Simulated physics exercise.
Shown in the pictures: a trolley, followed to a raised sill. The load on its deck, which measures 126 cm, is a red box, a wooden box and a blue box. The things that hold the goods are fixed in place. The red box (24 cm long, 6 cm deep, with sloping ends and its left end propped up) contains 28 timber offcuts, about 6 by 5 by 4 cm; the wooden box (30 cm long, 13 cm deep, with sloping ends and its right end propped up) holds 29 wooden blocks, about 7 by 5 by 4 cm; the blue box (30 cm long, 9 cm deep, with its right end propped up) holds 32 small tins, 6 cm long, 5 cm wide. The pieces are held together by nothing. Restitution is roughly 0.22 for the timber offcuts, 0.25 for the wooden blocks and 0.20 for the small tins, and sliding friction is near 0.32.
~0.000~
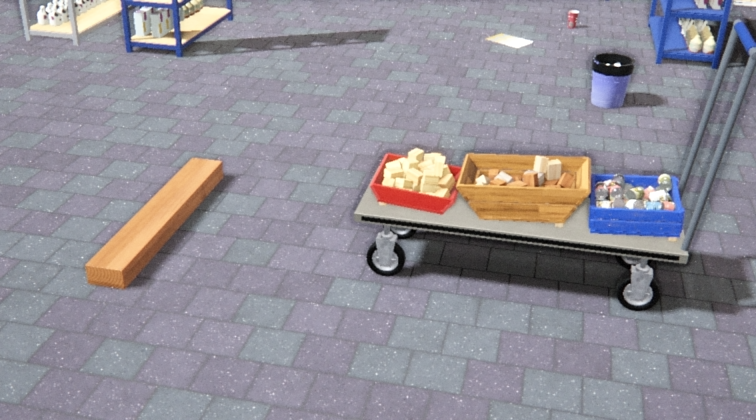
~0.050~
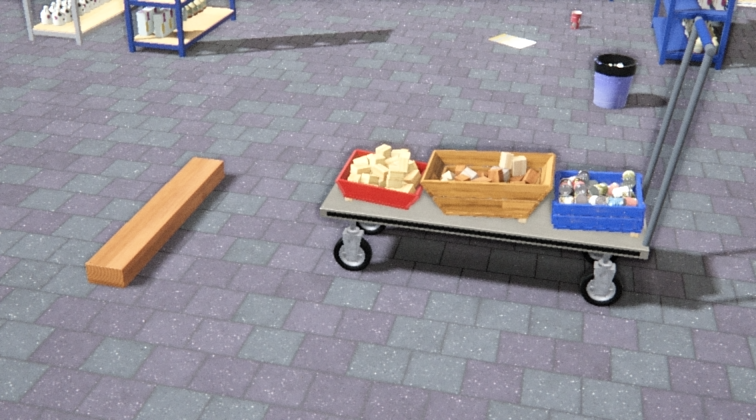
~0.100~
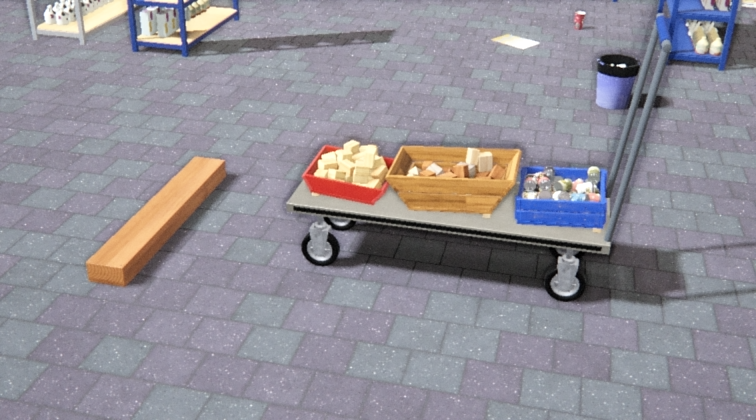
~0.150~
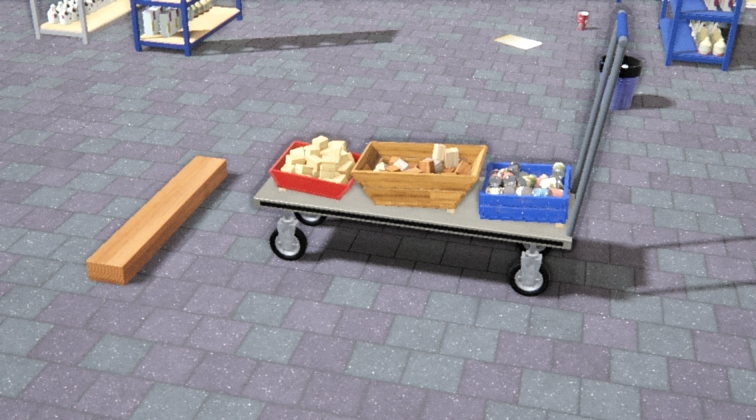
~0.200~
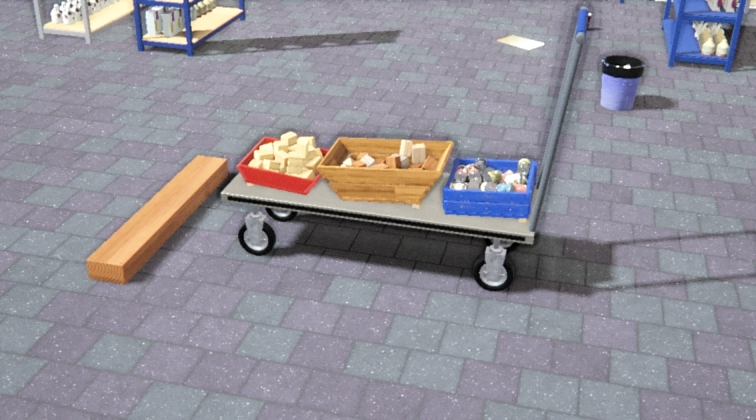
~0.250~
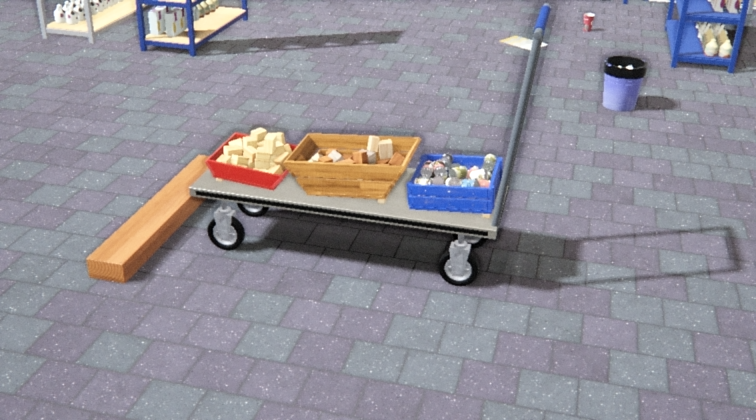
A flat cart with a tall handle, carrying a red box, a wooden box and a blue box of small items, rolled steadily left across the paved floor, closing the gap to a wooden beam.
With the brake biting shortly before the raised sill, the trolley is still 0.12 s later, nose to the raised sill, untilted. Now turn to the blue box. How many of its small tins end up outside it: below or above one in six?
Out of the blue box go under a sixth of the small tins.
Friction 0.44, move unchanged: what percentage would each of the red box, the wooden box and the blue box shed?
In that setup red box sheds 40 percent, wooden box sheds 10 percent, and blue box sheds 0 percent.
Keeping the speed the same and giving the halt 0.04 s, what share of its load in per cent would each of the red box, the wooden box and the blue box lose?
Red box 50 %, wooden box 20 %, blue box 10 %.
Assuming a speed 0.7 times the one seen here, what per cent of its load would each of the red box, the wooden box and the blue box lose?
In that case the red box sheds 10 per cent, the wooden box 0 per cent and the blue box 0 per cent.
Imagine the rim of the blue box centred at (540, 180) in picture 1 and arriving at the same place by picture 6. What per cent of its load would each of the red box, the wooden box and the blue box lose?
In that case you'd see red box at 10, wooden box at 0 and blue box at 0 percent.
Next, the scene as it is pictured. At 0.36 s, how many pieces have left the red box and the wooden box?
Estimate at that time - red box 0, wooden box 0, give or take.
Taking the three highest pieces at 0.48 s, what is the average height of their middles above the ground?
Some 52 cm up.
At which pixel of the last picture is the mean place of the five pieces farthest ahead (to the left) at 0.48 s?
I'd say near (175, 122).
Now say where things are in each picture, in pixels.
In the first picture (we follow the rim corner now nearest the camera; the camera moves round a little), blue box at (679, 211); wooden box at (588, 190); 90 cm still to roll; nothing out yet.
Blue box at (640, 207); wooden box at (550, 186); 76 cm still to roll, in the second picture.
Blue box at (601, 203); wooden box at (512, 181); 62 cm still to roll, in the third picture.
Blue box at (563, 198); wooden box at (475, 176); 48 cm still to roll, in the fourth picture.
Blue box at (525, 193); wooden box at (439, 172); 34 cm still to roll, in the fifth picture.
Blue box at (488, 188); wooden box at (403, 167); 20 cm still to roll; nothing out yet, in the sixth picture.
After 0.26 s, braking starts.
After 0.36 s, 0 of 28 out of the red box, 0 of 29 out of the wooden box and 0 of 32 out of the blue box.
After 0.48 s, 4 of 28 out of the red box, 1 of 29 out of the wooden box and 1 of 32 out of the blue box.
After 0.71 s, 7 of 28 out of the red box, 5 of 29 out of the wooden box and 1 of 32 out of the blue box.
Final count (at 1.22 s), 7 of 28 out of the red box, 5 of 29 out of the wooden box and 0 of 32 out of the blue box. Asked share, 0 of 32, 0 per cent.
